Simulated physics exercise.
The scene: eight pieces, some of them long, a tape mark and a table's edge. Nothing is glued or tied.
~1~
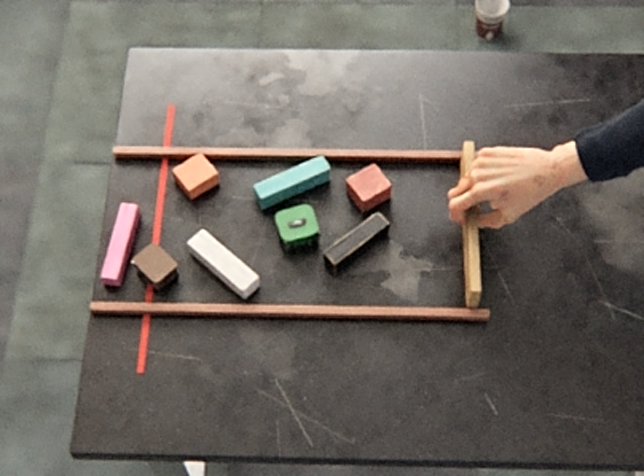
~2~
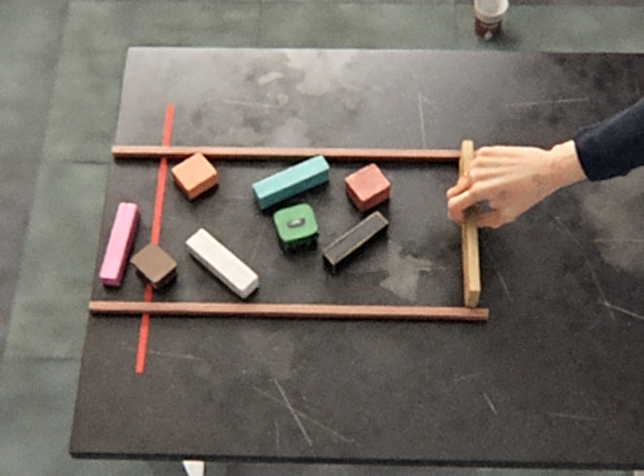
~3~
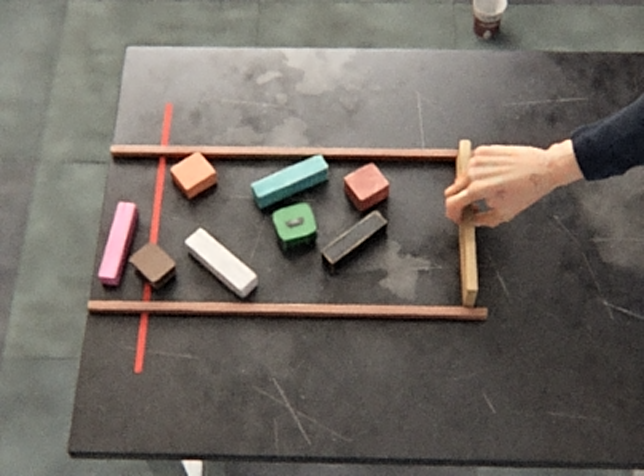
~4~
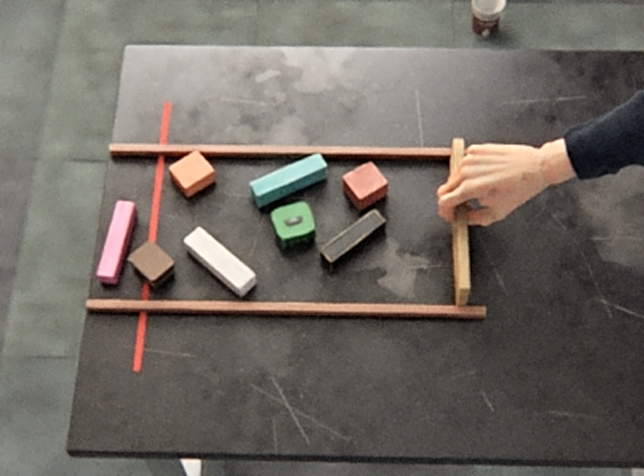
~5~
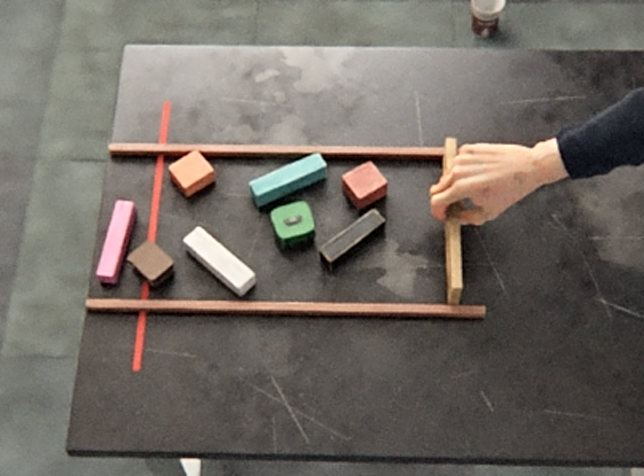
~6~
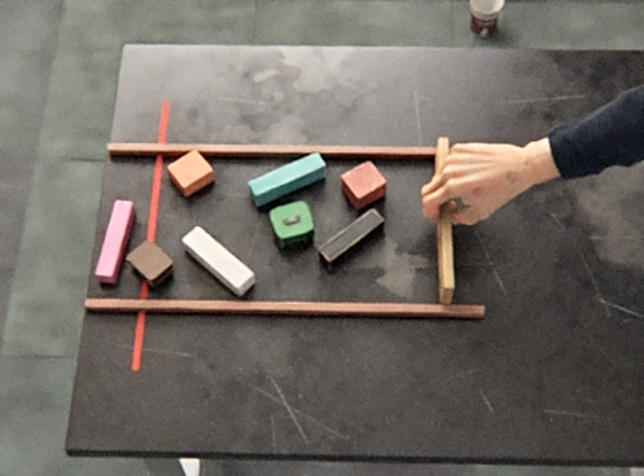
On a dark tabletop, a hand slid an upright wooden board slightly left between two wooden rails, while the eight colourful pieces lying between it and the red tape's far side stayed where they were.
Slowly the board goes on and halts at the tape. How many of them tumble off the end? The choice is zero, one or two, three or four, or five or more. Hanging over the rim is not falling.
In the end the number that fall off is three or four.
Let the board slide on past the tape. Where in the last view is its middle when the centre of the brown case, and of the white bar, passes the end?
Its middle is around (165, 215) and around (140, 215).
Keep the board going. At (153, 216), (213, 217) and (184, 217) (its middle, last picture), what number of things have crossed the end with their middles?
Place by place, 3, 0 and 0.
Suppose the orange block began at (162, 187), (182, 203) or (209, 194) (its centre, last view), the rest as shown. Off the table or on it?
The orange block tumbles off; is lost; is lost.
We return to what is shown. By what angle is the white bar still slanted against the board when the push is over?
Roughly 45° out of line.
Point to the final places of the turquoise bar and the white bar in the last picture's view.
Near (120, 174) and (101, 266).
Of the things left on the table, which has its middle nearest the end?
It is the white bar.
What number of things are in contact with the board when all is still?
That makes 3.
Soon after, none off yet; pink stick at rest near (116, 242); brown case at rest near (151, 265); orange block at rest near (191, 173).
After that, none off yet; pink stick at rest near (116, 242); brown case at rest near (151, 265); orange block displaced a little near (177, 169).
In the end, the number that fall off is three or four; gone, orange block, brown case and pink stick.
